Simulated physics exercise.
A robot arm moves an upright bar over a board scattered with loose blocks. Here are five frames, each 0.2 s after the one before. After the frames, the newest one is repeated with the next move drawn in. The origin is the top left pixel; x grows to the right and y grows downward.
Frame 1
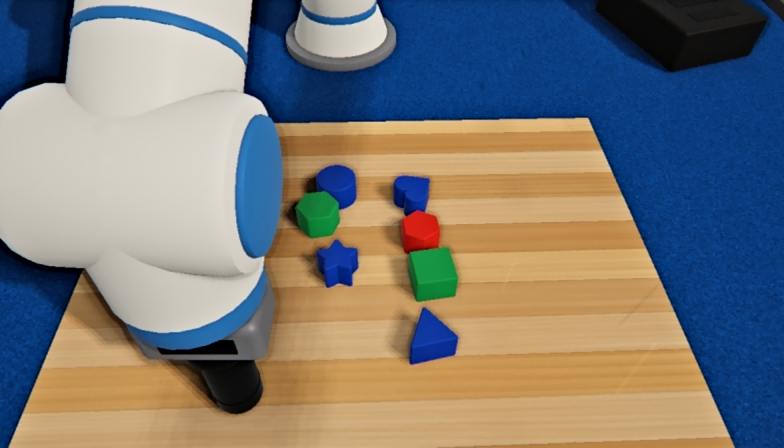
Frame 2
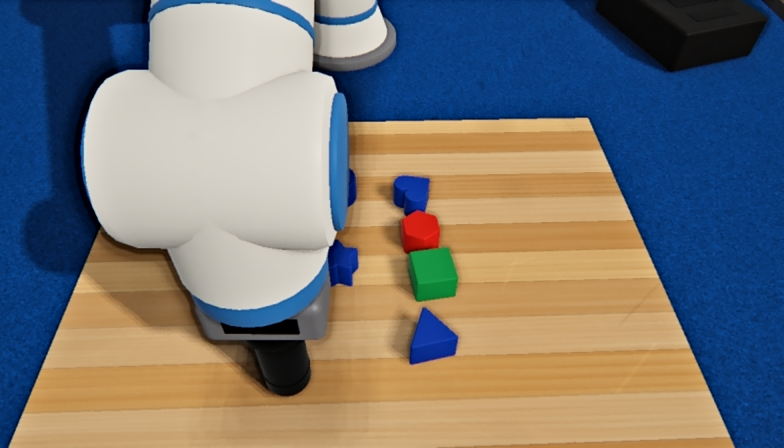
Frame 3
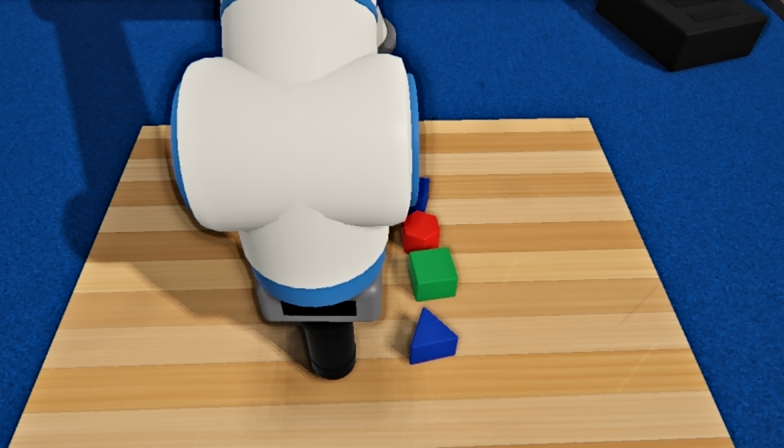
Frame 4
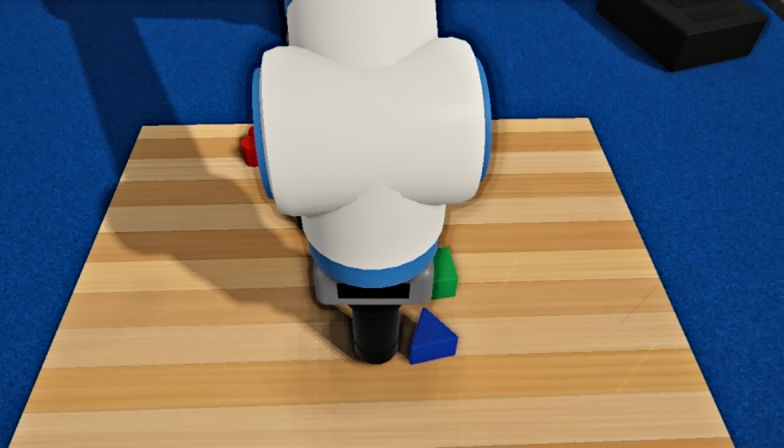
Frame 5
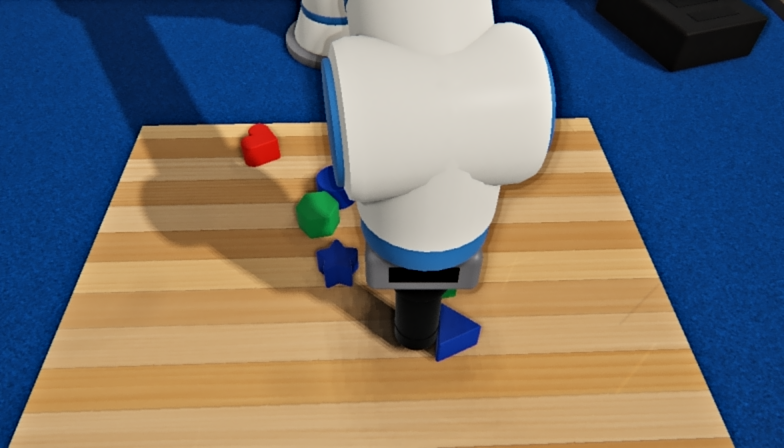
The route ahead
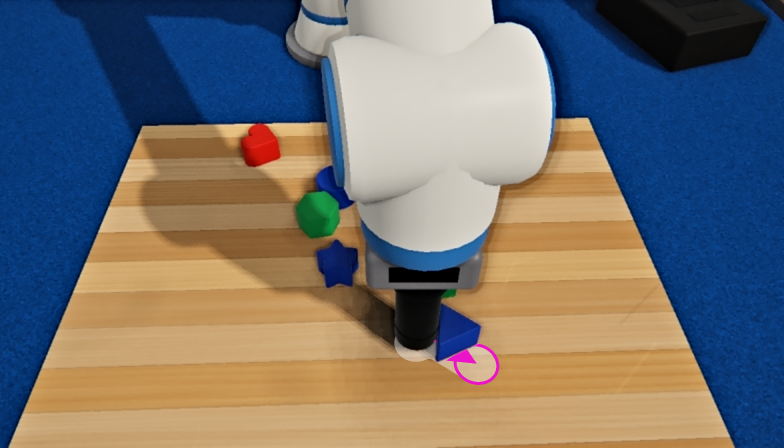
A white robot arm with blue bands sweeps a black upright bar rightward over a striped wooden board on a blue surface, seen from above by a still camera. Small blue, green and red blocks sit around the middle, with a red one at the upper left. The arm passes above them, hiding and uncovering several, then the bar nudges the blue triangle slightly right.
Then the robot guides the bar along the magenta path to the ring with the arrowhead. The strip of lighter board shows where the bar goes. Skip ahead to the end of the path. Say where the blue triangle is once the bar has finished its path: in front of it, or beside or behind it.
I think the bar loses the blue triangle somewhere along the way.
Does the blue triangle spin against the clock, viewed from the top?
Yes, I think so.
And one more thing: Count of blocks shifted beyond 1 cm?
It's going to be one.
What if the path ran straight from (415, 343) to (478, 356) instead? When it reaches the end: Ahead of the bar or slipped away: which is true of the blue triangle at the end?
Kept ahead.
The drawn path runs from (415, 343) by way of (437, 341) and (456, 352) to (476, 364).
On the path given first. Halfway along, bar at (448, 336); blue triangle at (485, 322), turned 20° anticlockwise.
At the end, bar at (479, 354); green four-sided block not moved; blue triangle at (507, 326), turned 50° anticlockwise.
